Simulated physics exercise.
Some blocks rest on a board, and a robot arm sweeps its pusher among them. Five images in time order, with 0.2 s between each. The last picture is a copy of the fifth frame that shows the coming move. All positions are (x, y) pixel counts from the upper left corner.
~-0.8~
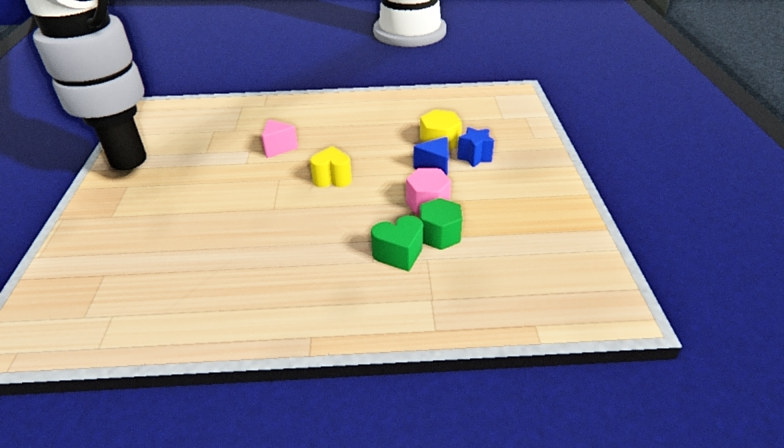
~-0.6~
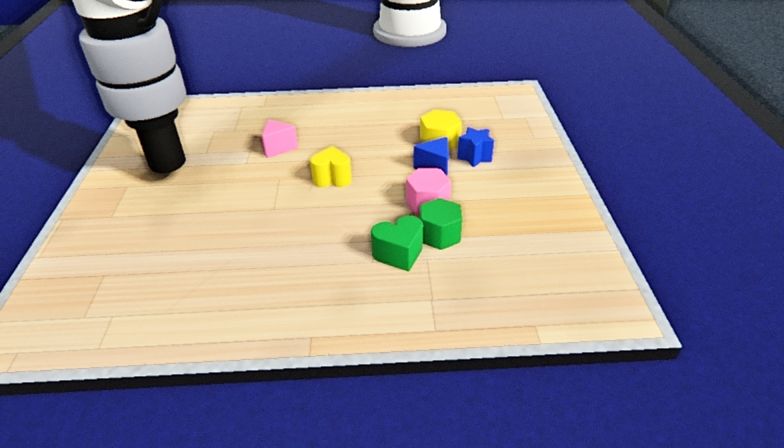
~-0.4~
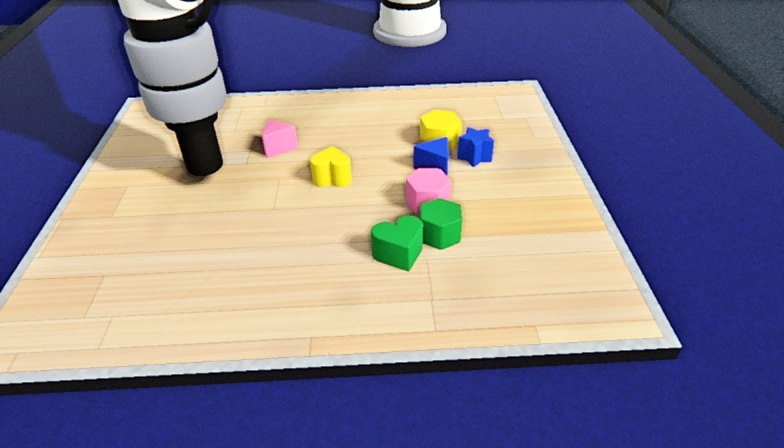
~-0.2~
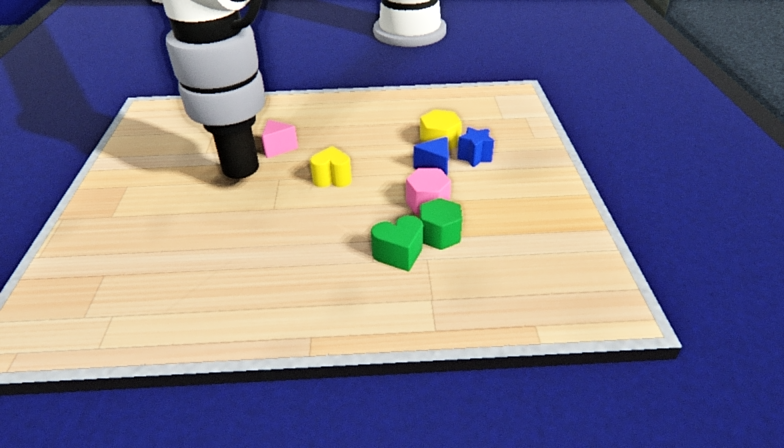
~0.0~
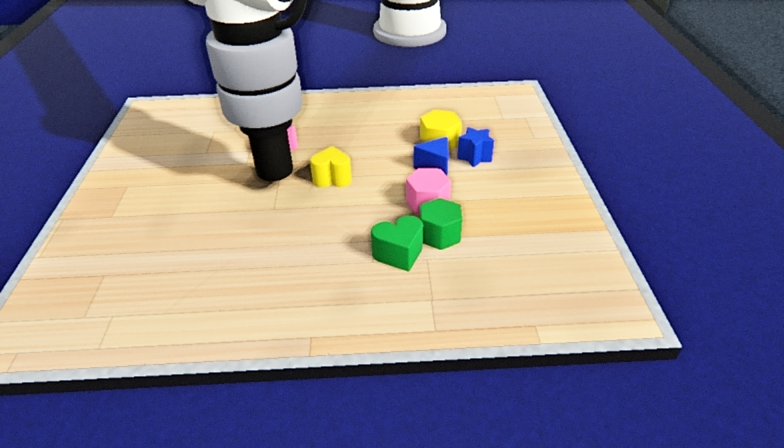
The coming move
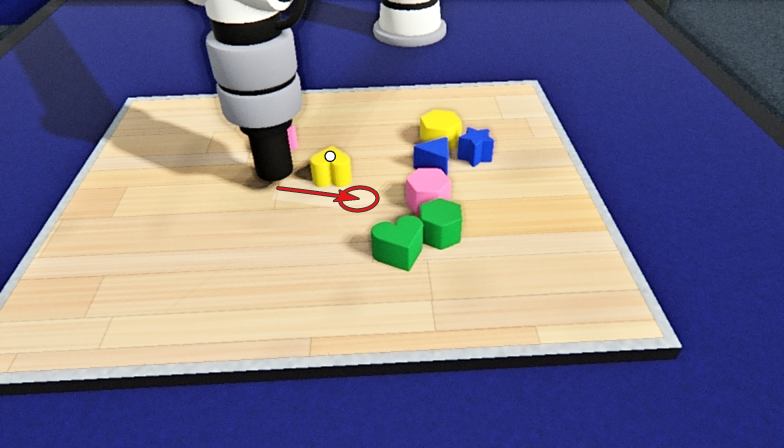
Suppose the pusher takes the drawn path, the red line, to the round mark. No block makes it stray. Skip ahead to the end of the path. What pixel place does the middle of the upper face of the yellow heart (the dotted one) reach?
The middle of its upper face will lie at (361, 154).
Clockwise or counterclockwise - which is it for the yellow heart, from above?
It twists anticlockwise.
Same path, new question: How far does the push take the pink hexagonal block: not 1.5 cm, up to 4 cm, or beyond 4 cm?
Distance: Below 1.5 cm.
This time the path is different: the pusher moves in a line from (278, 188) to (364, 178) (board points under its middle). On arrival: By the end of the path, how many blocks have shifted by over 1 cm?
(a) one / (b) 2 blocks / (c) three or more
It's a.
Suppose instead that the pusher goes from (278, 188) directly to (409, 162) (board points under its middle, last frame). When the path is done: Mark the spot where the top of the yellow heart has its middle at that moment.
The middle of its upper face will lie at (446, 137).
Drawn move, from (278, 188) directly to (359, 199); the dot is on the yellow heart.
What follows on the original path. Halfway along, pusher at (316, 177); yellow heart at (346, 154), turned 30° anticlockwise.
At the end, pusher at (357, 182); yellow heart at (361, 154), turned 90° anticlockwise; pink hexagonal block still.
